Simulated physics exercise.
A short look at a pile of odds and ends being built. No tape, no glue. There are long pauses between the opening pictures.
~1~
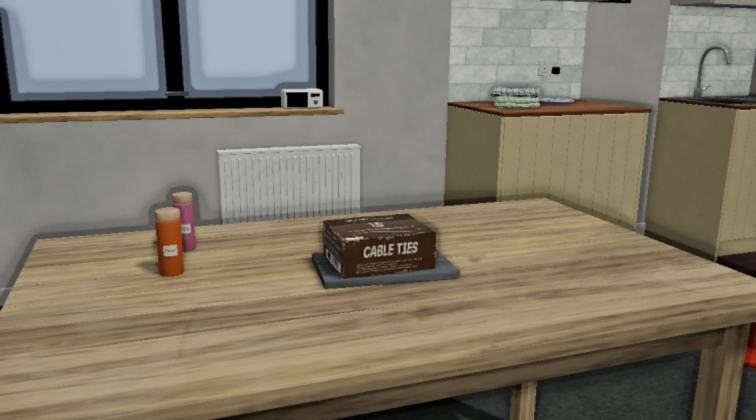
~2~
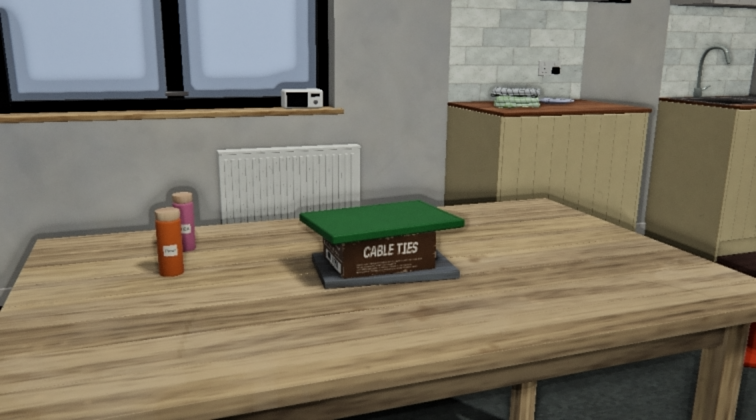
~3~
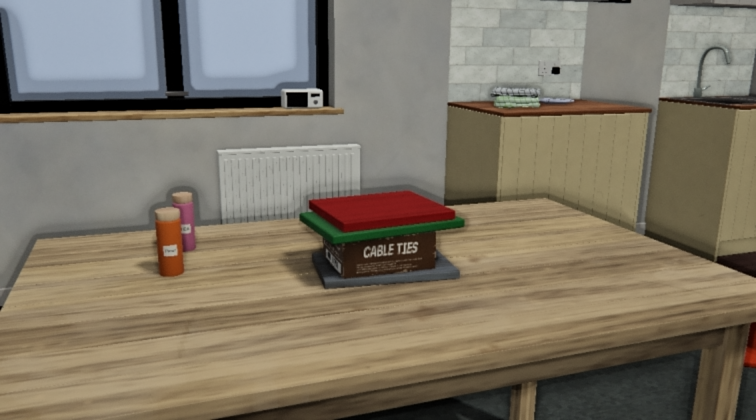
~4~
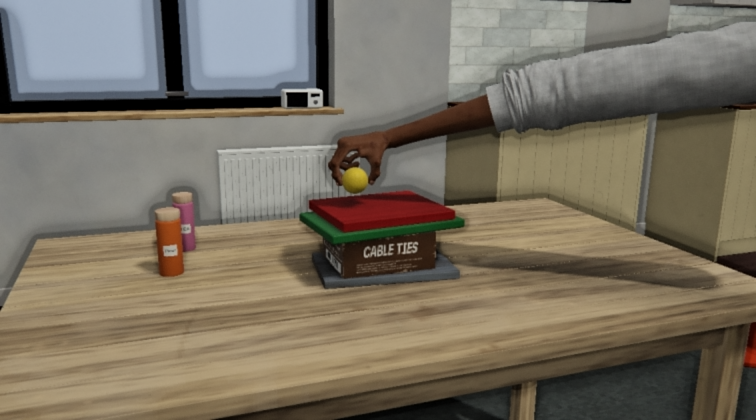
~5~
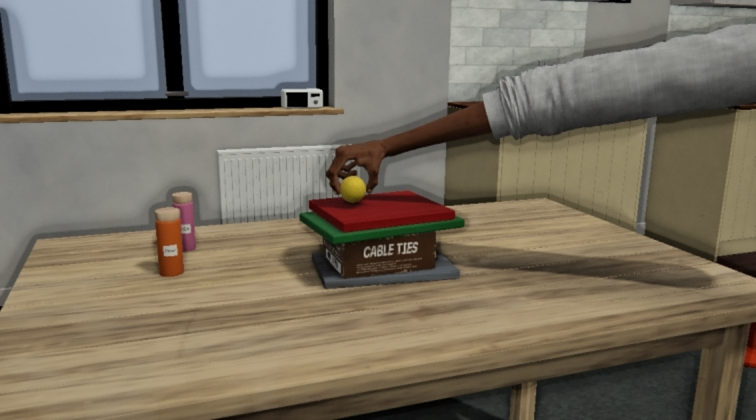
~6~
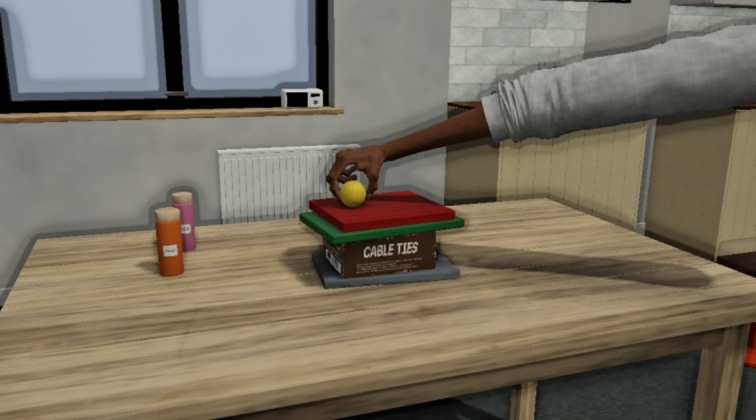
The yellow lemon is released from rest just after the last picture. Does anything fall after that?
Here the pile stays up.
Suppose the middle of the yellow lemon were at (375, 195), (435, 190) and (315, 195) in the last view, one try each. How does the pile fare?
First try: It keeps its balance; second try: It loses its balance; third try: It loses its balance.
Then, 0.80 s on from there, no change.
Then, 1.90 s on from there, yellow lemon resting near (354, 194).
In the end, all 7 unmoved. At the end, from the last picture's camera, yellow lemon near (355, 194). The pile holds.
